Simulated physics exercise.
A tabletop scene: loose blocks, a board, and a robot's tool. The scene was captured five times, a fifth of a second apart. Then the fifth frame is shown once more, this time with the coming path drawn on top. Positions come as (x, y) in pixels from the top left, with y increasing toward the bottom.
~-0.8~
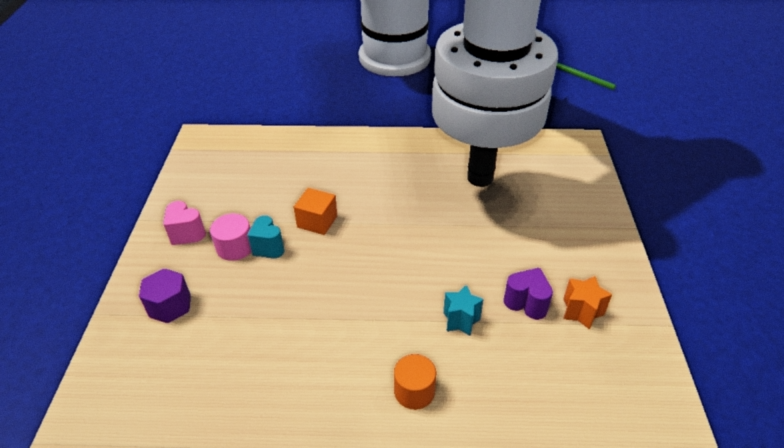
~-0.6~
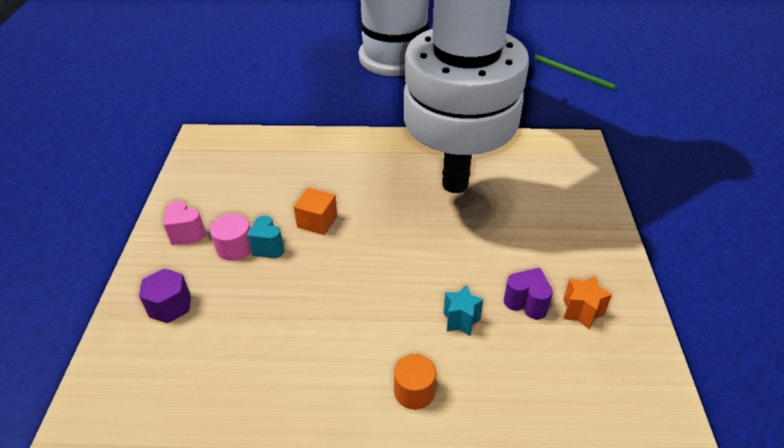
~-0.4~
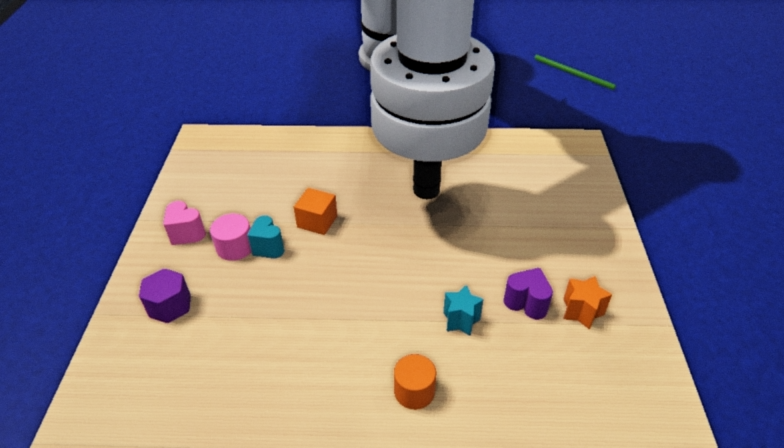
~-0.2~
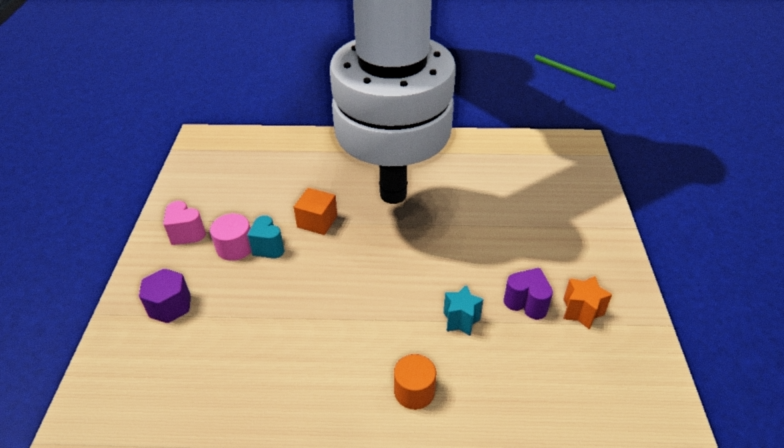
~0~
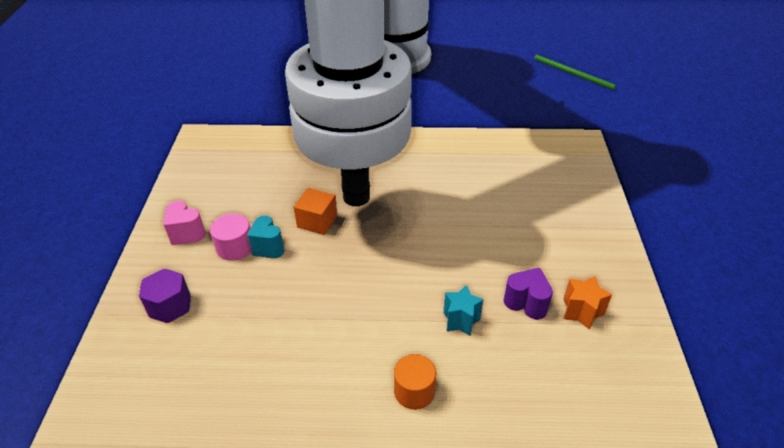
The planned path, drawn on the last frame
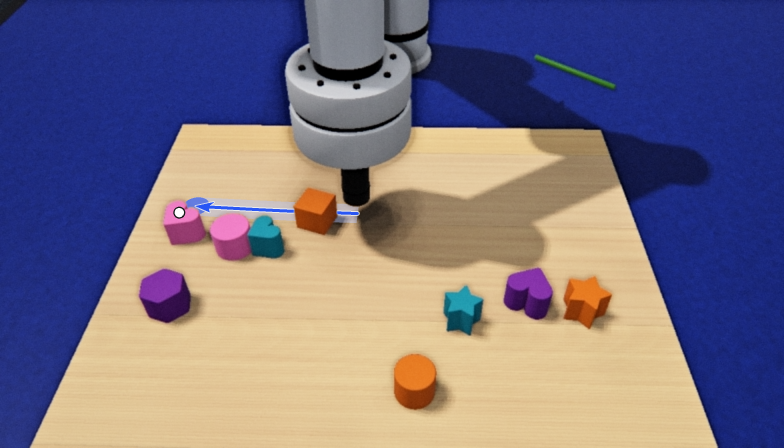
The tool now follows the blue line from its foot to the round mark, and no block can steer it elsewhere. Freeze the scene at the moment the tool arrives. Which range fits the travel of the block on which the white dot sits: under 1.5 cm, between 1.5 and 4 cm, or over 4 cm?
Shift: Under 1.5 cm.
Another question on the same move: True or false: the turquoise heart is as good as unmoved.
It is false.
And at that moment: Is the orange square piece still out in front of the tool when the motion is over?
It seems not.
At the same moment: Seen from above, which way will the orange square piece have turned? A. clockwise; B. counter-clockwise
B (counter-clockwise)
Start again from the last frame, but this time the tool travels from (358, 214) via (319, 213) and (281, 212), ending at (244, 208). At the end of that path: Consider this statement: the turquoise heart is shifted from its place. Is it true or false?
True
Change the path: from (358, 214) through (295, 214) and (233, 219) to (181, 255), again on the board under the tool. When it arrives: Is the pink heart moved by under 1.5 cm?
It seems not.
The drawn path runs straight from (358, 214) to (196, 206); the dot is on the pink heart.
What follows on the original path. One third of the way, tool (300, 197); turquoise heart (262, 228); orange square piece (278, 208), turned 65° anticlockwise.
Two thirds of the way, tool (245, 194); pink cylinder (226, 228); turquoise heart (260, 234), turned 15° anticlockwise; orange square piece (263, 210), turned 115° anticlockwise.
At the end, tool (191, 191); pink heart not moved; pink cylinder (226, 228); turquoise heart (260, 234), turned 15° anticlockwise; orange square piece (263, 210), turned 115° anticlockwise.
